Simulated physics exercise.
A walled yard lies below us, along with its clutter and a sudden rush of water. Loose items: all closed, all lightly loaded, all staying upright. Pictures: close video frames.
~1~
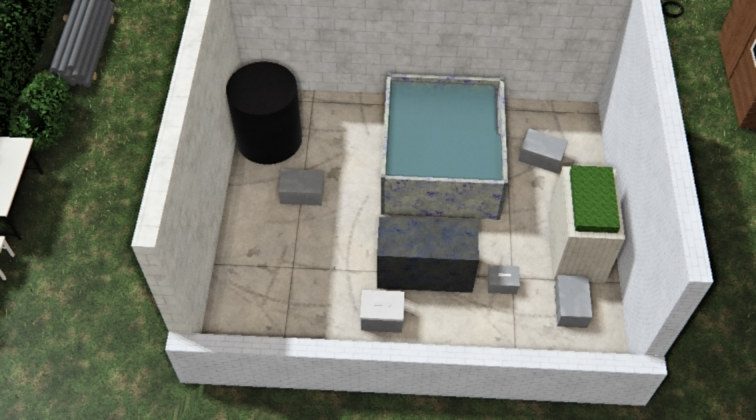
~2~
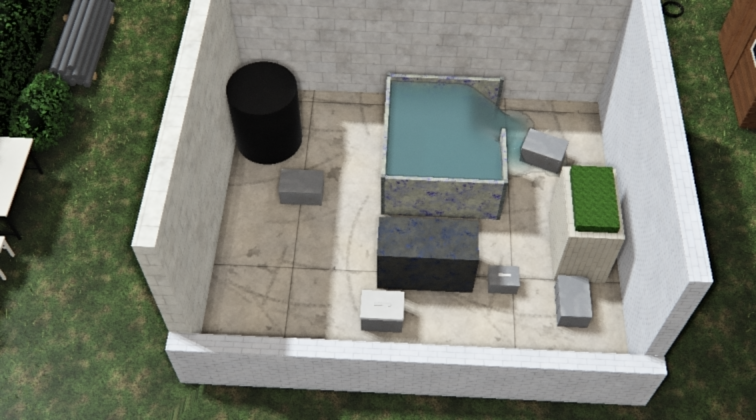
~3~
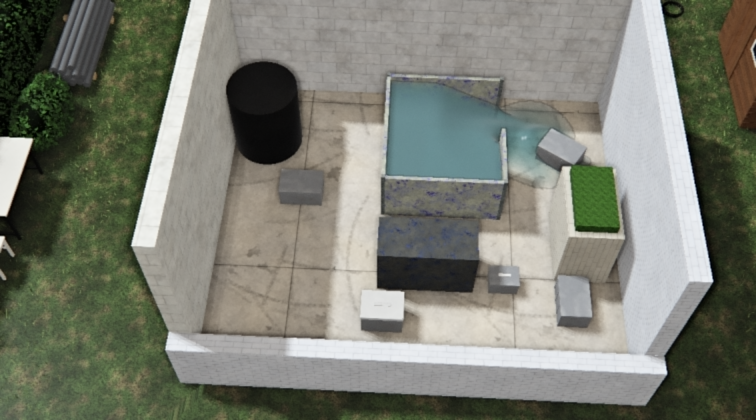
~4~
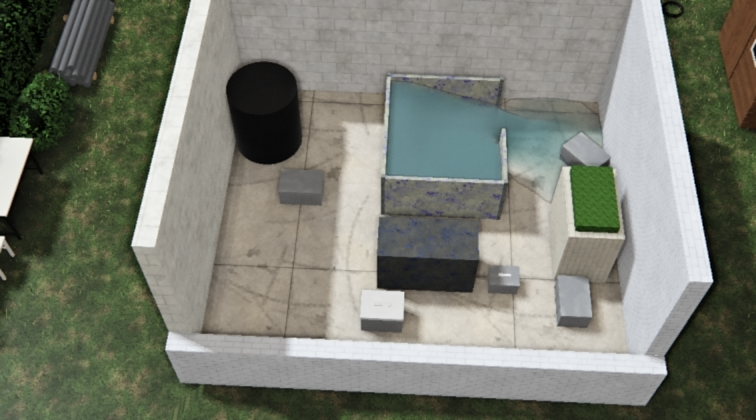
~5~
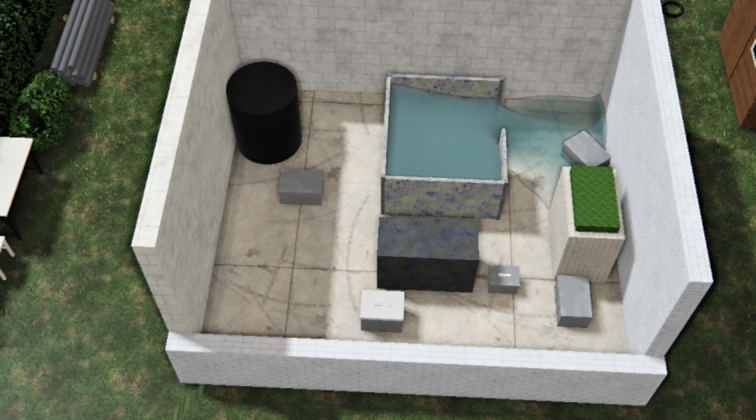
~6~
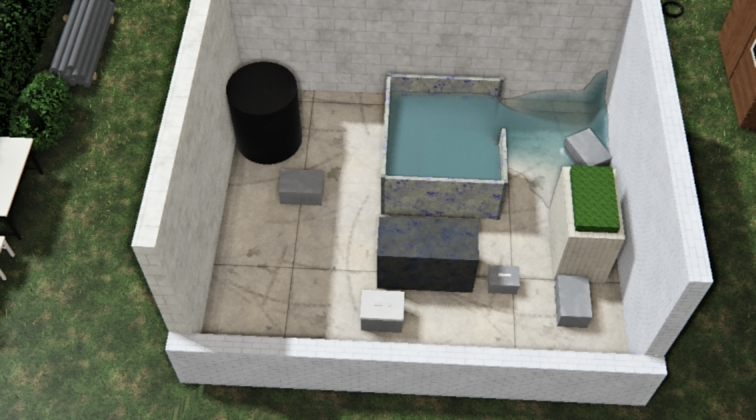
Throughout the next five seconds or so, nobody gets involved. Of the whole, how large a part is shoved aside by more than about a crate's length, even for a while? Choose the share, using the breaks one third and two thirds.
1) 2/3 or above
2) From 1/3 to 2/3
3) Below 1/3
2.
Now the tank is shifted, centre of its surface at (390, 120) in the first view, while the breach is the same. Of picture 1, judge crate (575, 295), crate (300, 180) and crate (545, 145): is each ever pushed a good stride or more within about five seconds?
Well, the first one didn't get far, the second didn't get far, and the third got driven a long way.
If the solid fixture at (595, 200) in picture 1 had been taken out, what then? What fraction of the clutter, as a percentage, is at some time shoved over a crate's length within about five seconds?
80 in a hundred.
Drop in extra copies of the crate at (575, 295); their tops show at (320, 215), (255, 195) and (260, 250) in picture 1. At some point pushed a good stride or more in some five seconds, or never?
Each in turn: Stays in place, stays in place, stays in place.
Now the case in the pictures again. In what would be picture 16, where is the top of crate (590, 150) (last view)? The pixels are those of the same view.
It should end up around (527, 169).
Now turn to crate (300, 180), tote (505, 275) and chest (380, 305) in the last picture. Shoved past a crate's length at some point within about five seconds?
Object by object as listed: Kept nearby, then got well clear, then got well clear.
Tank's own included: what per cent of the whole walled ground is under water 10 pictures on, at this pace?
I reckon around 35 per cent.
A moment on, 1 of 5 are well off their spots; 1 afloat.
Next, 1 of 5 are well off their spots; 1 afloat.
Later, 1 of 5 are well off their spots; 2 afloat.
In the end, 2 of 5 are well off their spots, and 3 have been at some point; 2 afloat.
